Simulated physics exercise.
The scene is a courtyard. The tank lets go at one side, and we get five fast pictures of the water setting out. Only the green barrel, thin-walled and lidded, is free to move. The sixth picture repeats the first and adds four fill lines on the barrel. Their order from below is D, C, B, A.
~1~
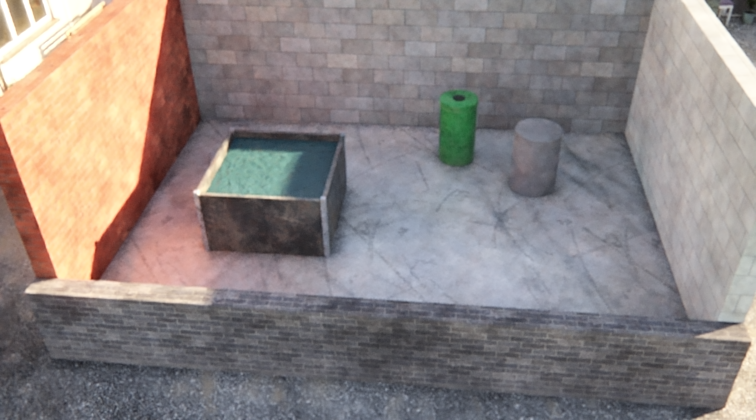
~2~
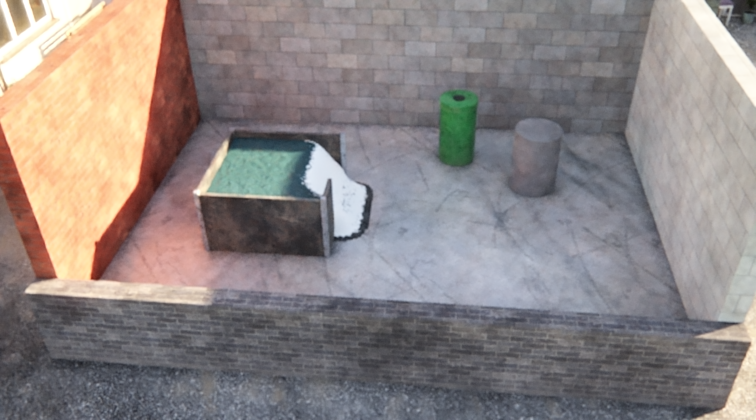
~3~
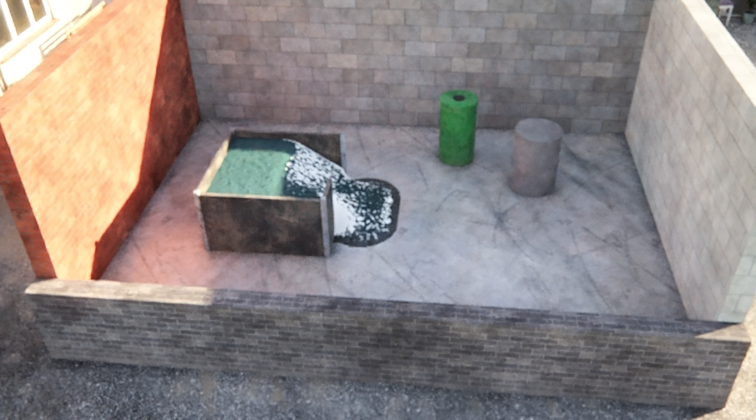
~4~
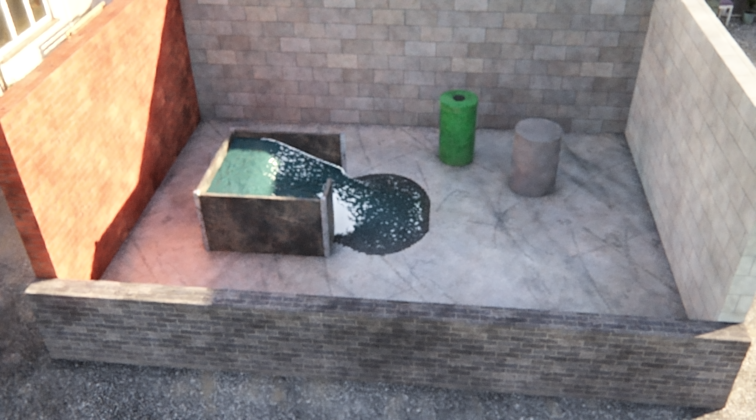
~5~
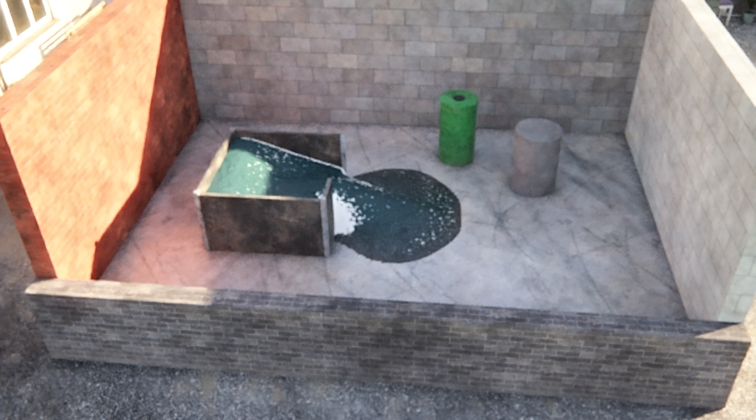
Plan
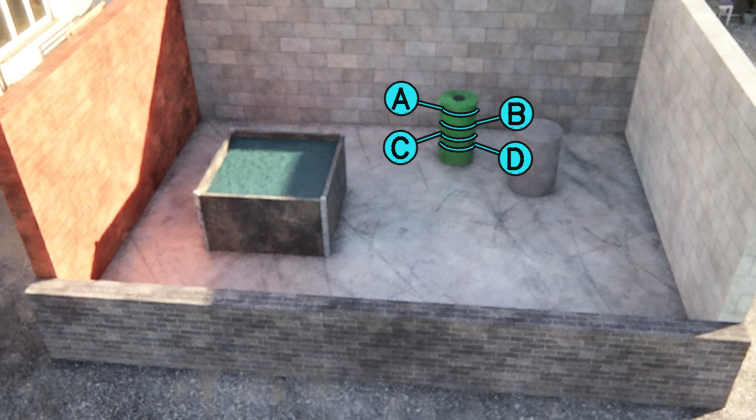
Water poured out of the right side of a full square tank in a walled courtyard, foaming white at first, then spread in a dark, rounded pool while the green barrel stood still.
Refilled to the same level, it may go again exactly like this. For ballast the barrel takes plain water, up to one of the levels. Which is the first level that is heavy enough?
Go for D.
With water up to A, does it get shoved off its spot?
No, that is safe.
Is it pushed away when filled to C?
No, not at all.
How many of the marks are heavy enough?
All of them.
In cyan, A at (459, 115); B at (458, 128); C at (457, 140); D at (457, 150); from the bottom up D, C, B, A.
With A, it does not move.
With B, it does not move.
With C, it does not move.
With D, it does not move.
